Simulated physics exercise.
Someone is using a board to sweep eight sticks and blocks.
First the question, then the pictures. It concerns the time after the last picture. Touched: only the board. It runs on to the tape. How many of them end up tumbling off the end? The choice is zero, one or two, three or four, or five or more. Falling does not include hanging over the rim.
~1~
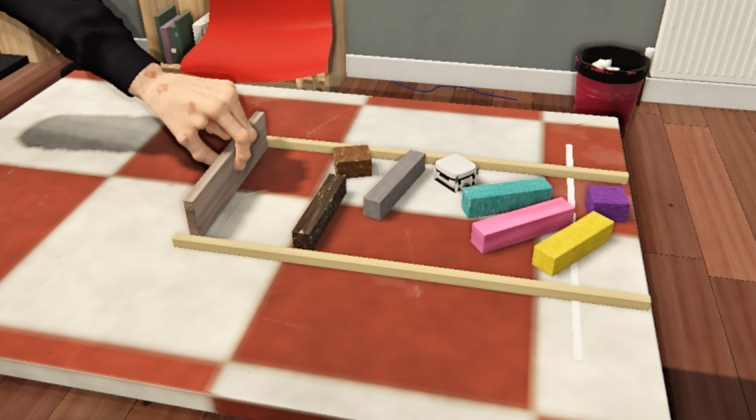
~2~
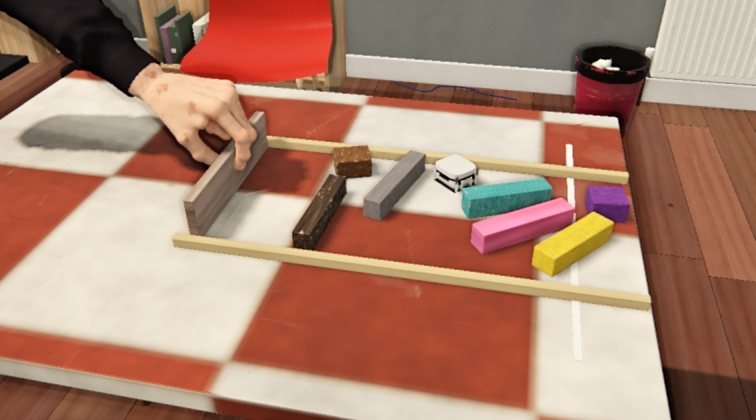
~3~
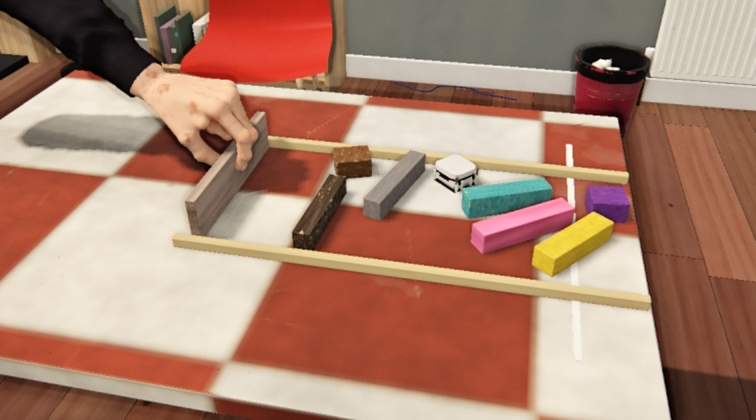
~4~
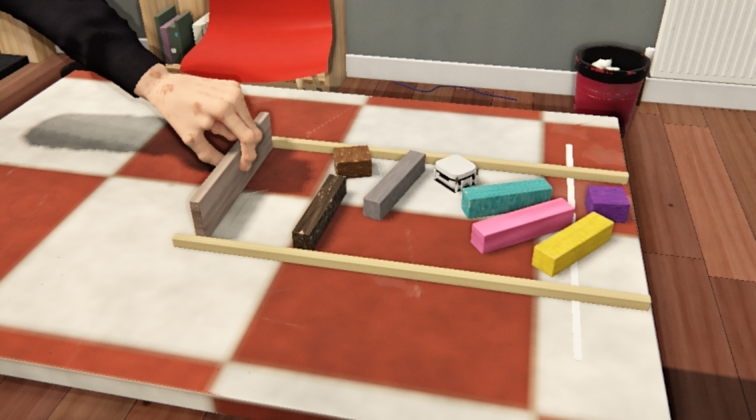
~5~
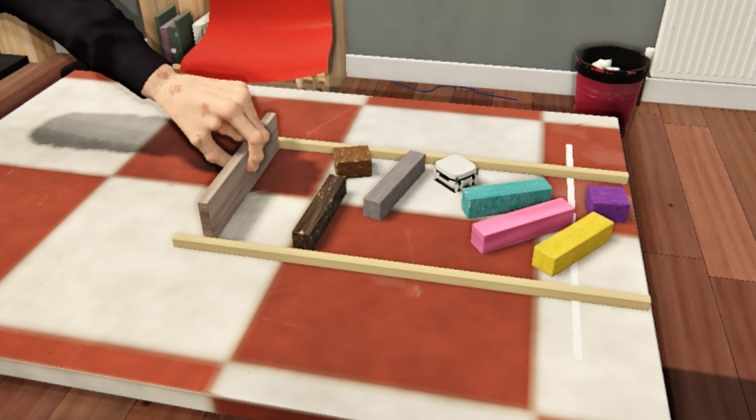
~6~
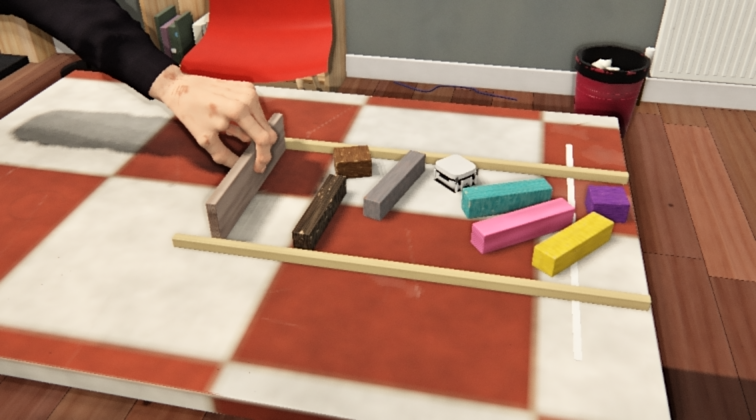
Pieces that go over the edge: At least five.
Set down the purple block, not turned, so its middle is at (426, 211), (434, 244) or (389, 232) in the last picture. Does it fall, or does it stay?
In turn it holds on; is kept; is kept.
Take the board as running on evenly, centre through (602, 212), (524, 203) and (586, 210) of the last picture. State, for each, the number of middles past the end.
6, 1 and 5.
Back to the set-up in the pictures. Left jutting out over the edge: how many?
The total here is 1.
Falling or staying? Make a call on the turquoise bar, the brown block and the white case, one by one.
Result - turquoise bar leaves the top, brown block stays put, white case leaves the top.
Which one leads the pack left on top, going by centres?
Grey bar.
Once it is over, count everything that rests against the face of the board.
The count in contact is 2.
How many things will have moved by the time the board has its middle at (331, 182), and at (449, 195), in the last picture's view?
Up to then 2, and up to the other point 5.
Soon after, none off yet; purple block at rest near (607, 204); yellow bar at rest near (574, 244); pink stick at rest near (523, 225).
At rest, the number that fall off is five or more; fallen, white case, turquoise bar, pink stick, yellow bar and purple block.
